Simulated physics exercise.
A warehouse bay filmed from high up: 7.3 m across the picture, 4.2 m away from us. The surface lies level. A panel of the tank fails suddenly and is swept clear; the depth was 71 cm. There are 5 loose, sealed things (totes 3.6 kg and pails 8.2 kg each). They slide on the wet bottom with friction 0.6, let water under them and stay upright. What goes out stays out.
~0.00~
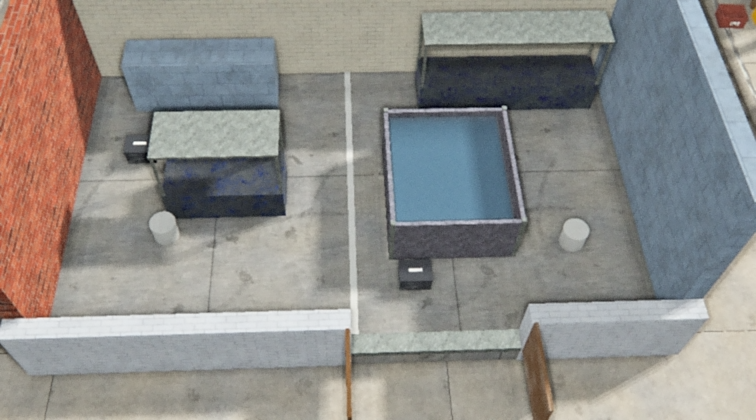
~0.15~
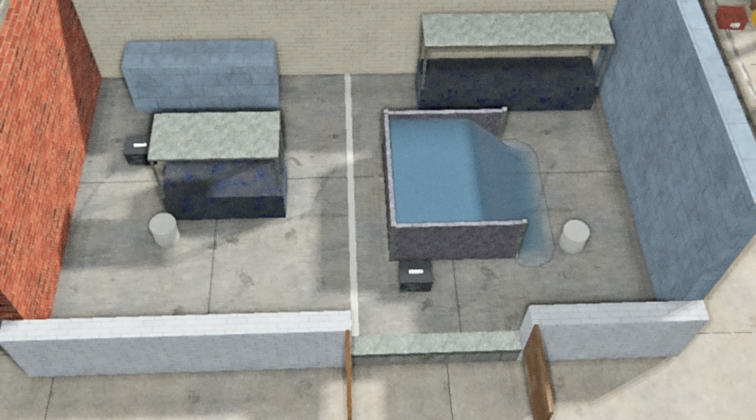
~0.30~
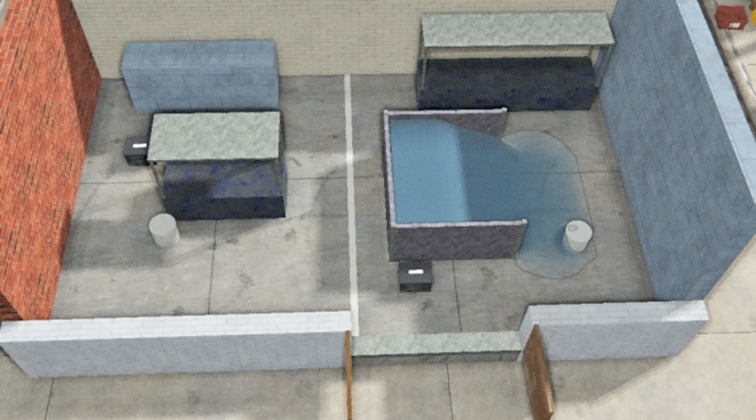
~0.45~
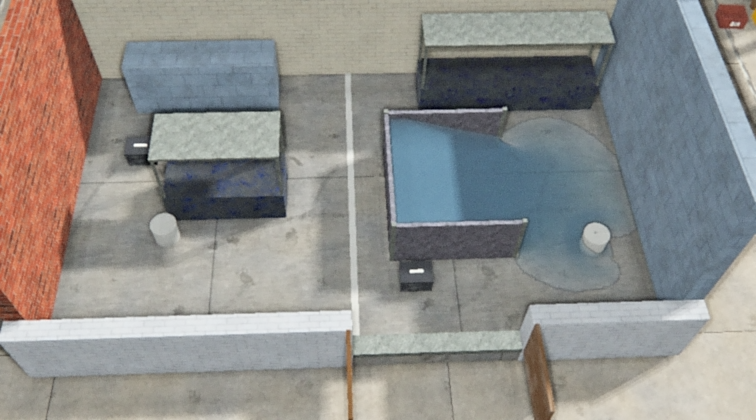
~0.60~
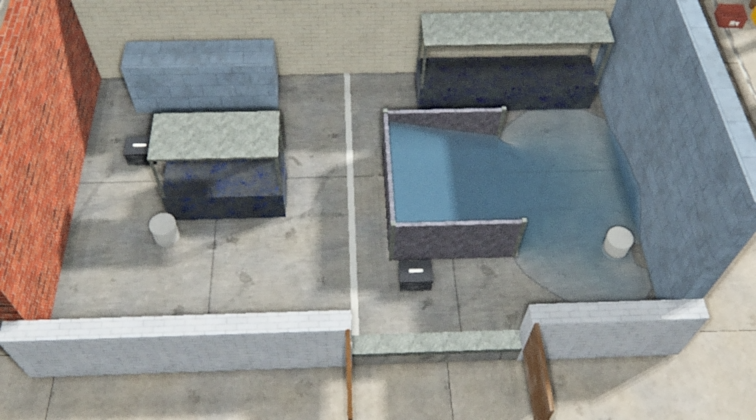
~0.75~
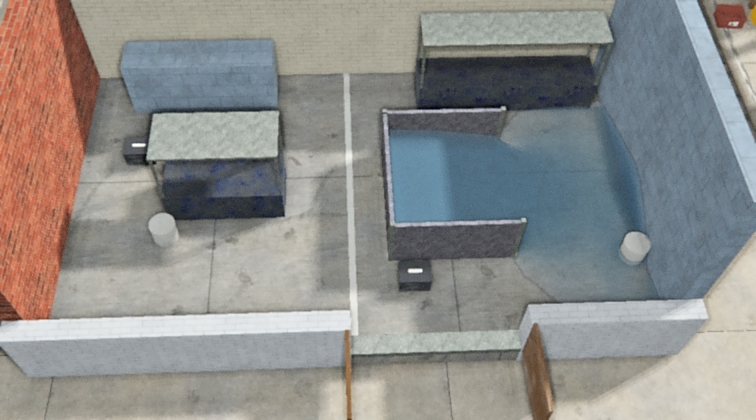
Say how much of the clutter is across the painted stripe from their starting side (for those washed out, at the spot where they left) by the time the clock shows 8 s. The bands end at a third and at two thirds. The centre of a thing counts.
That comes to from one to two thirds.
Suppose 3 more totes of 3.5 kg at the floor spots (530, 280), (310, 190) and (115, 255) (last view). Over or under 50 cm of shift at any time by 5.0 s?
In turn: Over, less, less.
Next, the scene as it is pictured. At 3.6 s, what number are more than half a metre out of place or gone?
2 of them.
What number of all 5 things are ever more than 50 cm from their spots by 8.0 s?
That makes 4.
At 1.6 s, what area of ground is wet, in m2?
Some 8.5 m2.
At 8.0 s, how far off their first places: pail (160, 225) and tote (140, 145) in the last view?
In turn: 10 cm, 60 cm.
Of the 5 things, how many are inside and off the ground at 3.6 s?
0 of them.
After 1.6 s 0 of 5 are over the mark; 1 afloat.
After 3.6 s 2 of 5 are over the mark; 0 afloat.
After 5.6 s 2 of 5 are over the mark; 1 afloat.
After 8.0 s 2 of 5 are over the mark; 2 afloat.
